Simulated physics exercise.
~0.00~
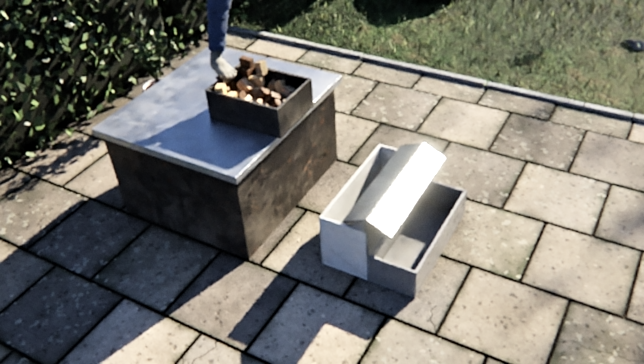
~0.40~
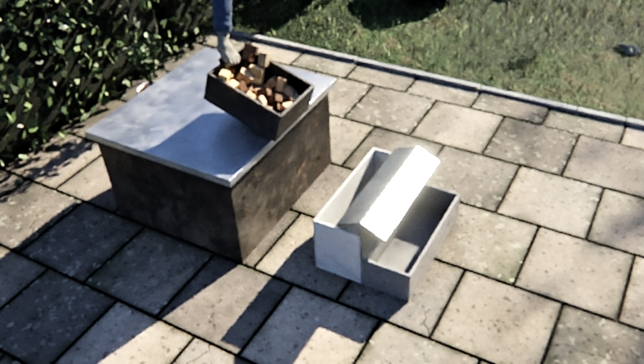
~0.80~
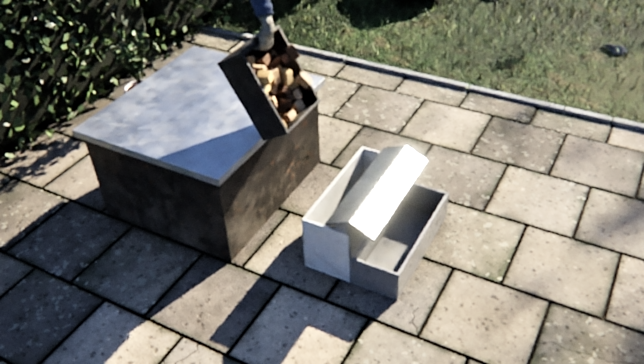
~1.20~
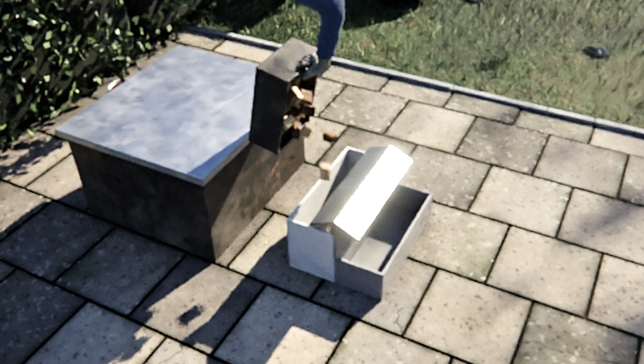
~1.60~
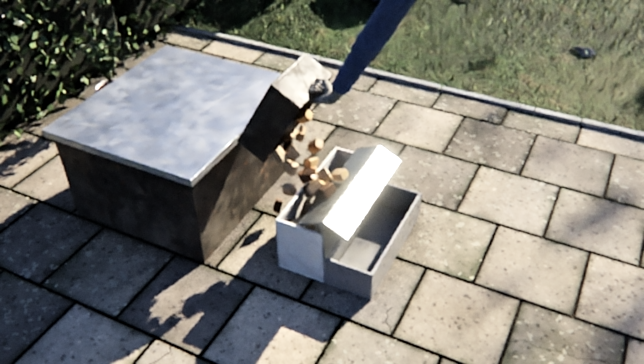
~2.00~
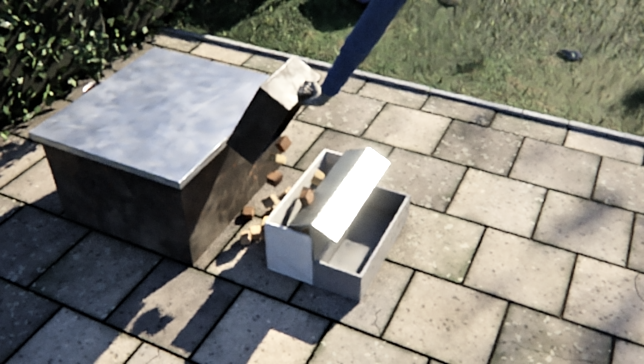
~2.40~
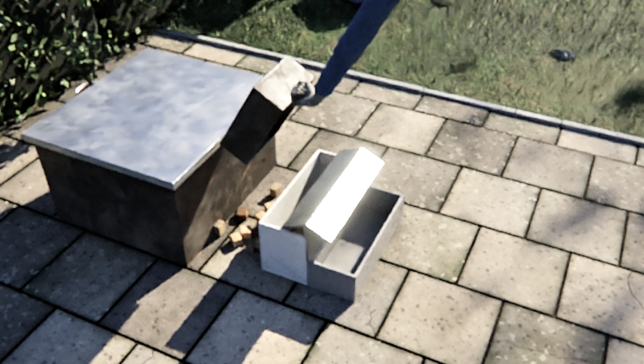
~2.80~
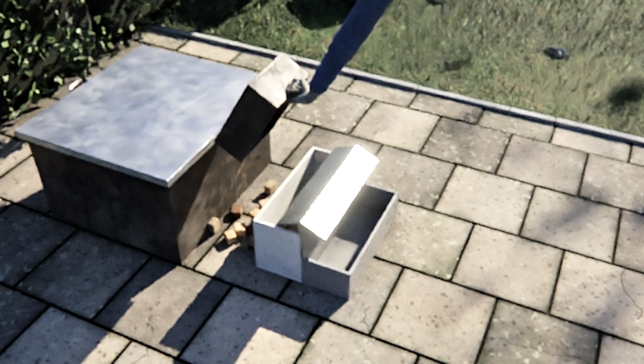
An arm tips wooden blocks from a dark tote toward a white bin, spilling some short.
